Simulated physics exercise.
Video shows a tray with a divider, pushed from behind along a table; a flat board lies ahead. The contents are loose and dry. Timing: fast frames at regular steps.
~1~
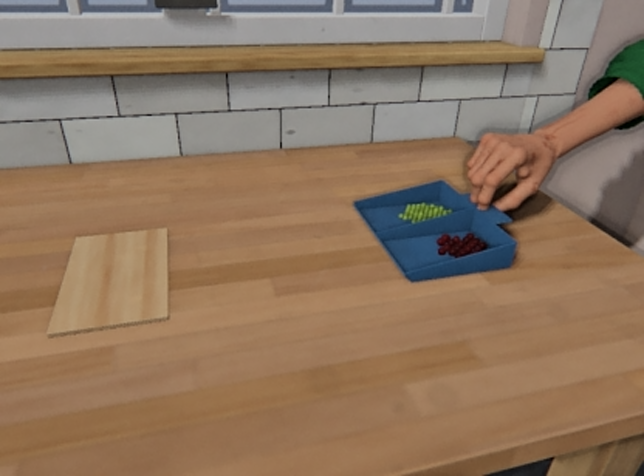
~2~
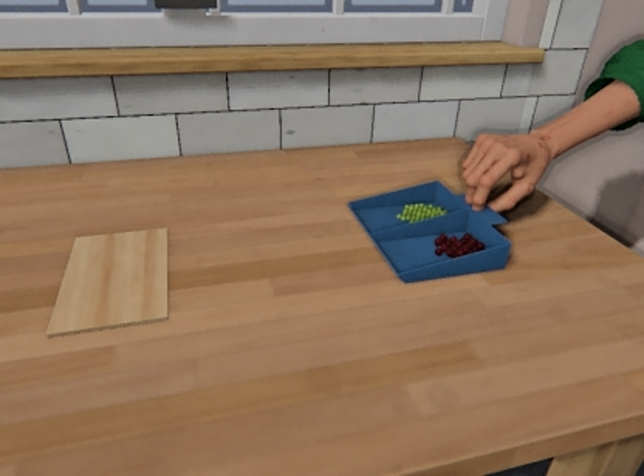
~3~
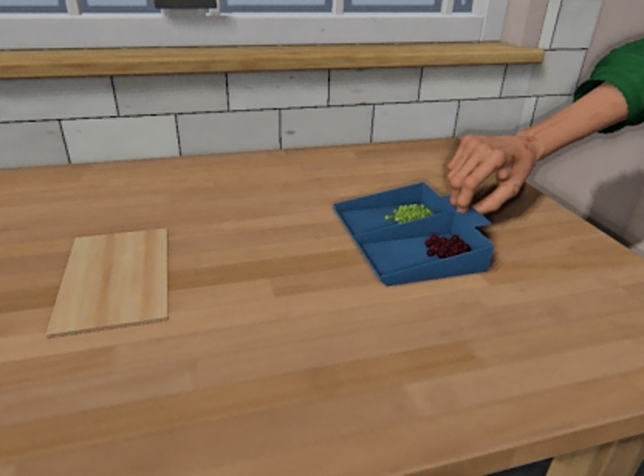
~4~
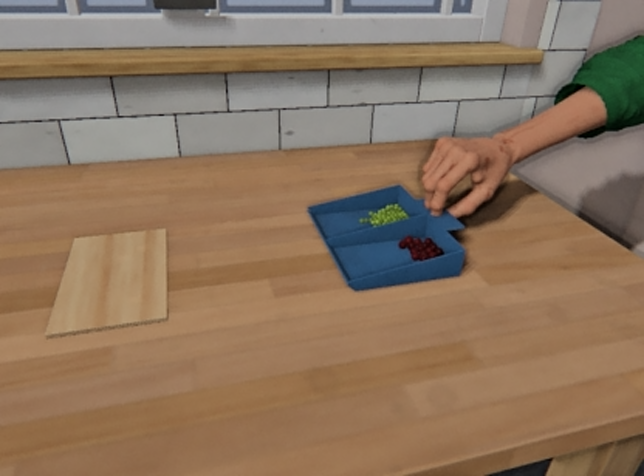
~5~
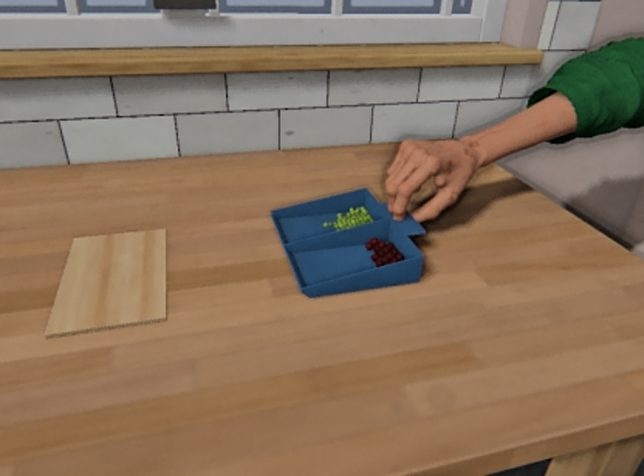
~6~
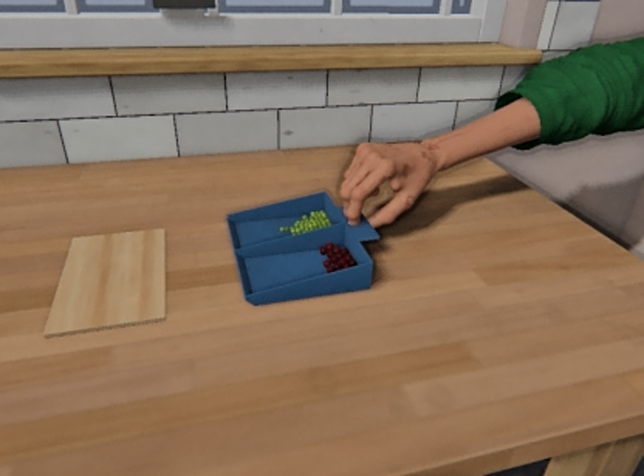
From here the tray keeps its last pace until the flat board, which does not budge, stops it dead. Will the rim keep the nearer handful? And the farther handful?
The nearer handful tips some bits overboard, and the farther handful tips some bits overboard.
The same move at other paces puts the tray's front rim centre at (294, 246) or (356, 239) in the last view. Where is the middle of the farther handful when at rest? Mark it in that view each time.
Try 1 about (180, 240); try 2 about (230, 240).
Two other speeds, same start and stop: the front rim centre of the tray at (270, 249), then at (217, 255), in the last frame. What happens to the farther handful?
Well, at the first speed that load has some fall off, while at the second it has some fall off.
Then, 0.04 s on from there, tray still sliding, front rim near (203, 257); nearer handful all inside; farther handful all inside.
Then, 0.19 s on from there, tray stopped at the flat board; nearer handful a little out of the tray; farther handful near a quarter out of the tray.
Then, 0.40 s on from there, tray stopped at the flat board; nearer handful near a quarter out of the tray; farther handful near a third out of the tray.
In the end, tray stopped at the flat board; nearer handful near a quarter out of the tray; farther handful near a third out of the tray.
